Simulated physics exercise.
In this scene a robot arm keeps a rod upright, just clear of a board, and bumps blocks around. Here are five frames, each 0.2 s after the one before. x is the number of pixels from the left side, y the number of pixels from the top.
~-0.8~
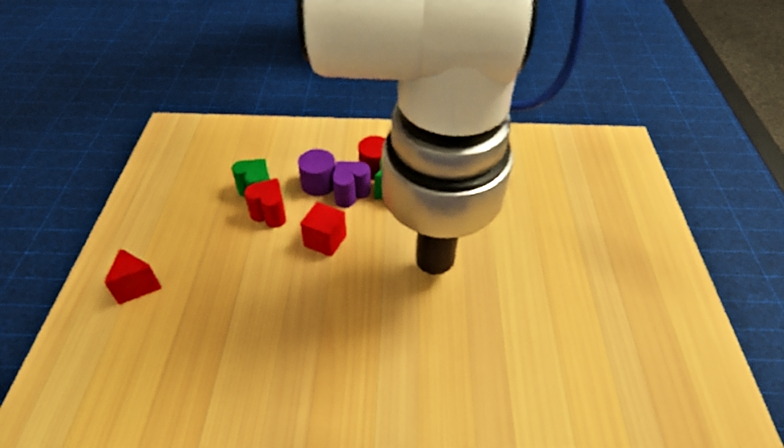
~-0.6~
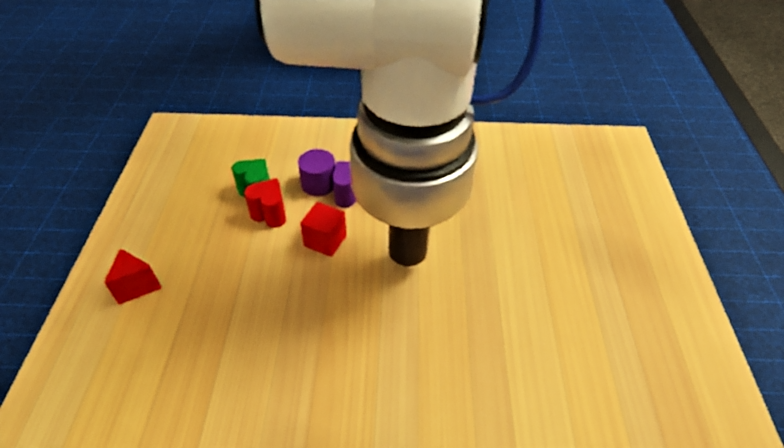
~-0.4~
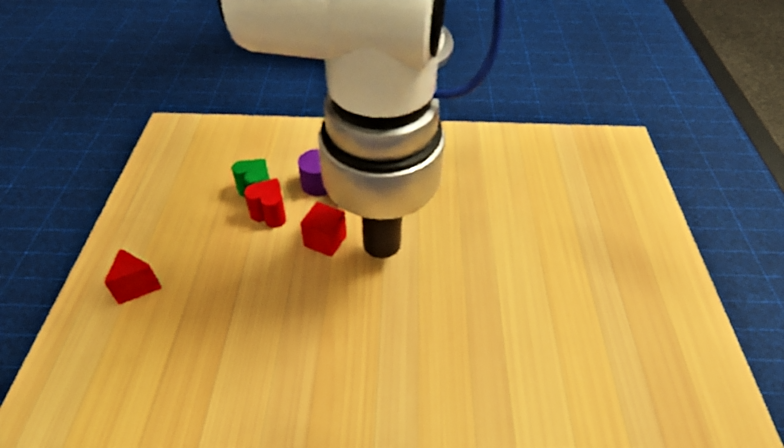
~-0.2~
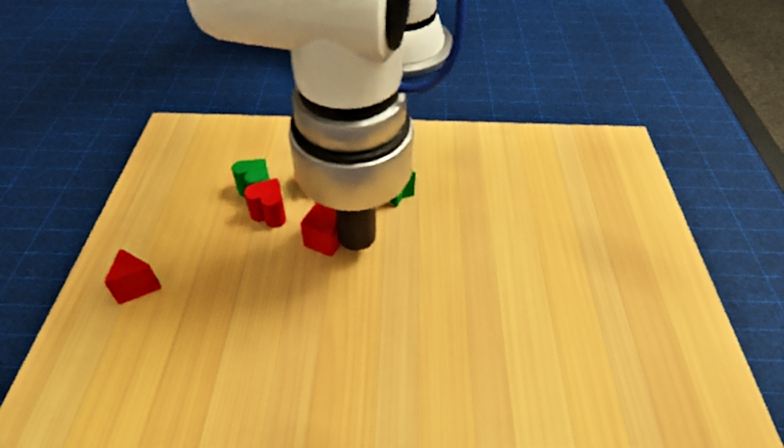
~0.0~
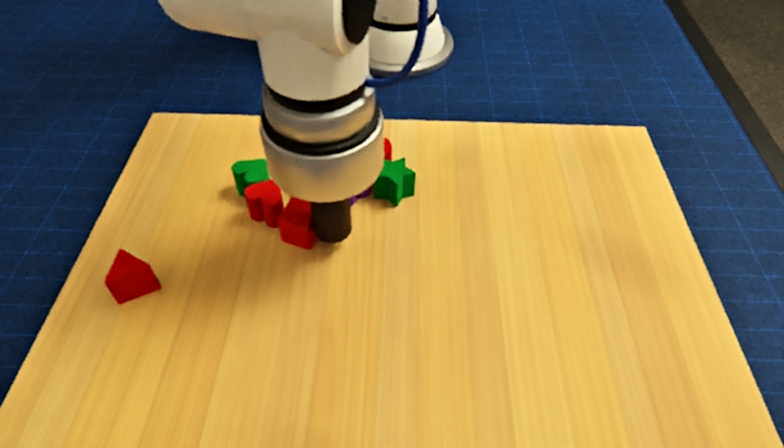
In the video, a robot arm with a dark rod moves left just above a wooden board holding red, green and purple blocks, then the rod pushes a red cube a short way left toward a red heart.
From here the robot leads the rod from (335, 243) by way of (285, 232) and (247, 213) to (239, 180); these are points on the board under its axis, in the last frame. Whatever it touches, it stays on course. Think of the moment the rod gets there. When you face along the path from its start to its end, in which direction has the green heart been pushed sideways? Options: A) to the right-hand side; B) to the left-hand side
A
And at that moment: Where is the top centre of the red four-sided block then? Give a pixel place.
In the picture, that point is around (203, 203).
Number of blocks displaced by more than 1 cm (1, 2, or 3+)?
Put simply, three or more blocks are moved more than 1 cm.
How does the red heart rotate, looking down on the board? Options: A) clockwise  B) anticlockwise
Answer: A.
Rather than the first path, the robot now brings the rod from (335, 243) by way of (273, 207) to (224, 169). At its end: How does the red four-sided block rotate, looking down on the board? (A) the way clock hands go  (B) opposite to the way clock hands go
B
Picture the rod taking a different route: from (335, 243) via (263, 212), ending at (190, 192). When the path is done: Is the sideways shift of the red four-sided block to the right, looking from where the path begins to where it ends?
That would be a no.
On the path given first. One third of the way, rod (282, 218); green heart (244, 160), turned 35° clockwise; red heart (227, 183), turned 50° clockwise; red four-sided block (246, 205), turned 20° anticlockwise.
Two thirds of the way, rod (242, 198); green heart (244, 160), turned 35° clockwise; red heart (207, 178), turned 100° clockwise; red four-sided block (204, 203), turned 30° anticlockwise.
At the end, rod (235, 166); green heart (249, 134), turned 80° clockwise; red heart (201, 176), turned 100° clockwise; red four-sided block (203, 203), turned 35° anticlockwise; purple heart not moved.
